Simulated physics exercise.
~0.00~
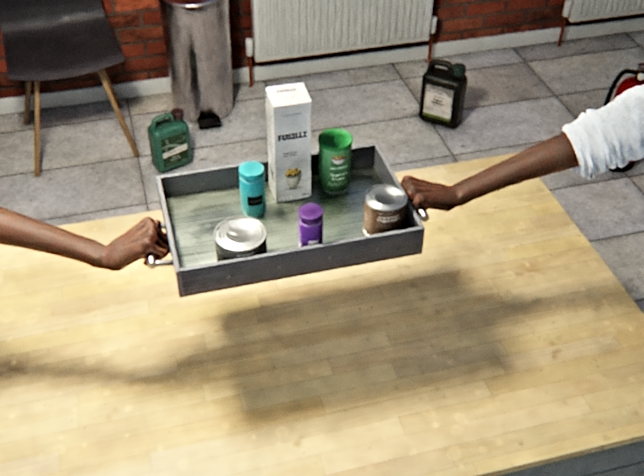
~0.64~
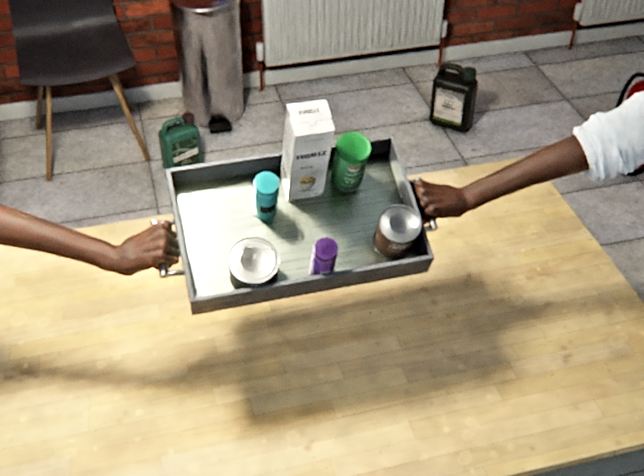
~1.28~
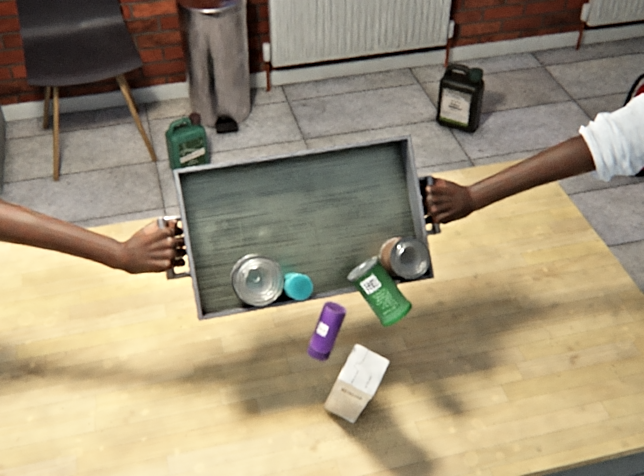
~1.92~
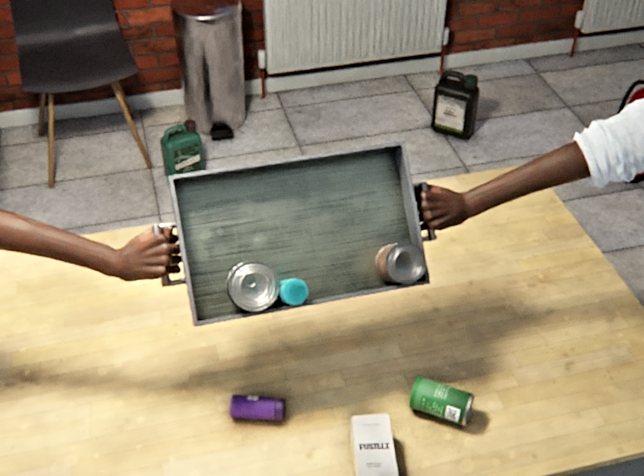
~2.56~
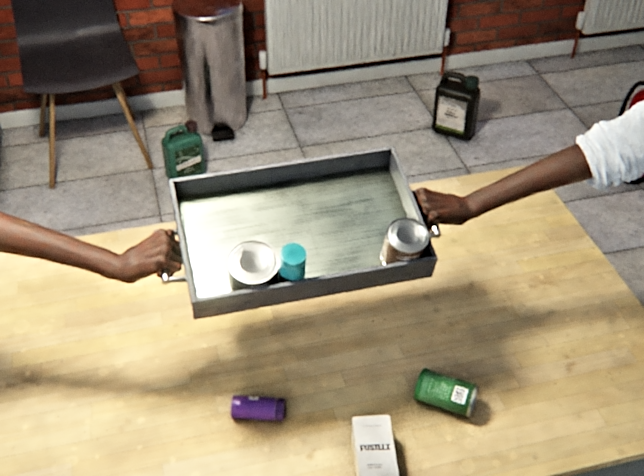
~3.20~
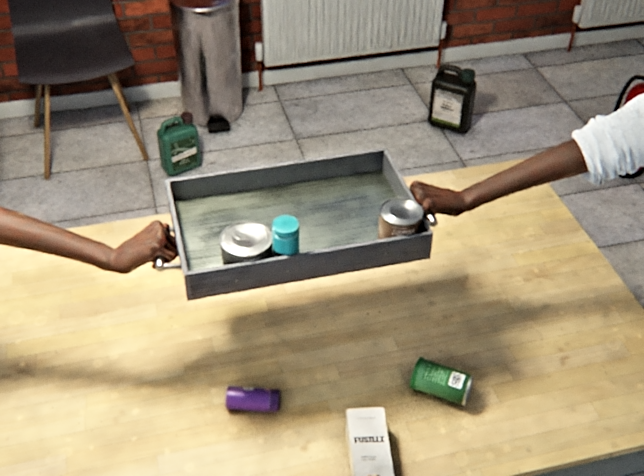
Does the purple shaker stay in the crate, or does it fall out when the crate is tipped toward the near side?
The purple shaker falls out over the near side and ends up lying on its side on the table.
